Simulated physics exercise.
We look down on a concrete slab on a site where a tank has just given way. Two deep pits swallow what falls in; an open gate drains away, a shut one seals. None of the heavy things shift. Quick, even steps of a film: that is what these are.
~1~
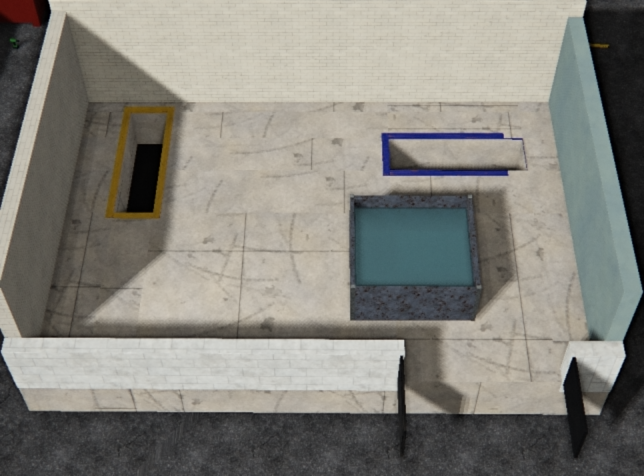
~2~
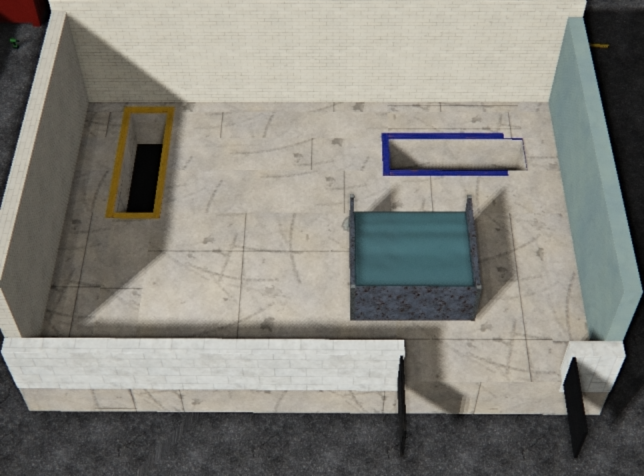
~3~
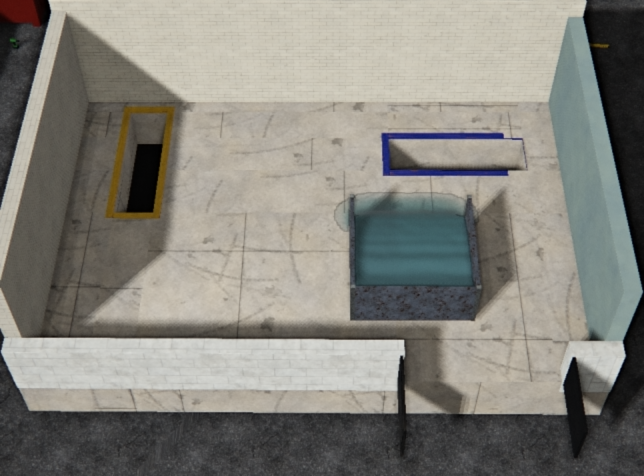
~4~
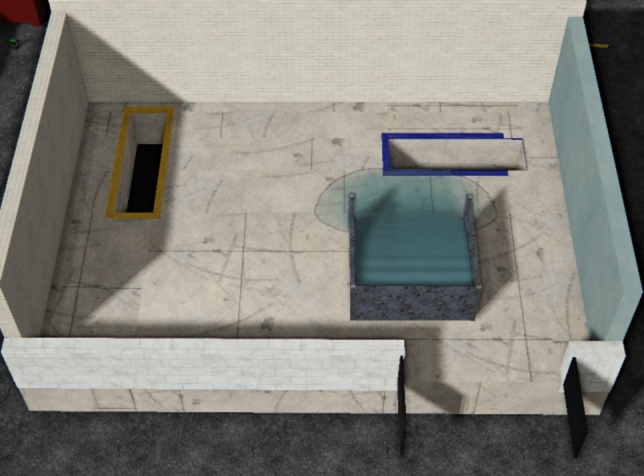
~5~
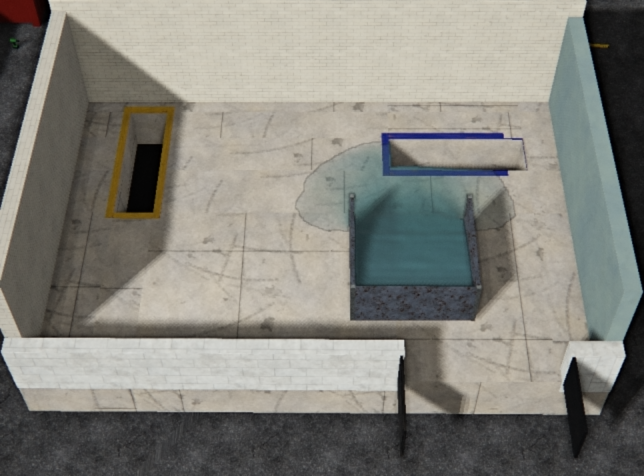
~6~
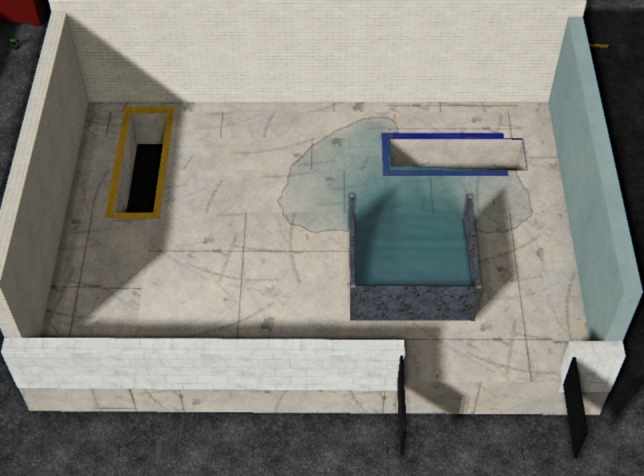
Water pouring from the far side of an open stone tank and spreading across a walled concrete slab around a blue-edged pit.
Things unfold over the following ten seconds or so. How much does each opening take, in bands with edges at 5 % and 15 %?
One by one: The gate will receive a cut falling short of five per cent; the blue pit will receive a cut exceeding fifteen per cent; the yellow pit will receive a cut exceeding fifteen per cent.
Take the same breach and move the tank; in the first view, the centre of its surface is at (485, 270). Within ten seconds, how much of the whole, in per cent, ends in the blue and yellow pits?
After ten seconds: Blue pit 75 percent, yellow pit 8 percent.
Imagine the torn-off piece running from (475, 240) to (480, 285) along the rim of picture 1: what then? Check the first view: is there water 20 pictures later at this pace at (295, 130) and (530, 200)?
In order: Spared and swamped.
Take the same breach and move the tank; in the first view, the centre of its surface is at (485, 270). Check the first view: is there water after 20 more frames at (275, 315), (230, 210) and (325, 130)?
Well, first one stays dry, second one stays dry, third one got wet.
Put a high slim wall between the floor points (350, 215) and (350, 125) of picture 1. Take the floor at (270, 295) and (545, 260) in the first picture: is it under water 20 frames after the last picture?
Spared, then spared.
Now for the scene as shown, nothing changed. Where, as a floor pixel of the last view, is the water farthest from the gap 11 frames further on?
Pixel estimate: (160, 103).
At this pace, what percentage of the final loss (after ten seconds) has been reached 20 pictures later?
My figure is about 65 in a hundred.
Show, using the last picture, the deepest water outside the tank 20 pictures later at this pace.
It should be deepest at about (90, 103).
A moment on, water covers 25 % of the floor; the gate 0 %, the blue pit 22 %, the yellow pit 0 %.
Next, water covers 30 % of the floor; the gate 0 %, the blue pit 37 %, the yellow pit 0 %.
Then, water covers 35 % of the floor; the gate 0 %, the blue pit 48 %, the yellow pit 6 %.
Later, water covers 40 % of the floor; the gate 0 %, the blue pit 57 %, the yellow pit 15 %.
In the end, water covers 25 % of the floor; the gate 0 %, the blue pit 62 %, the yellow pit 20 %.
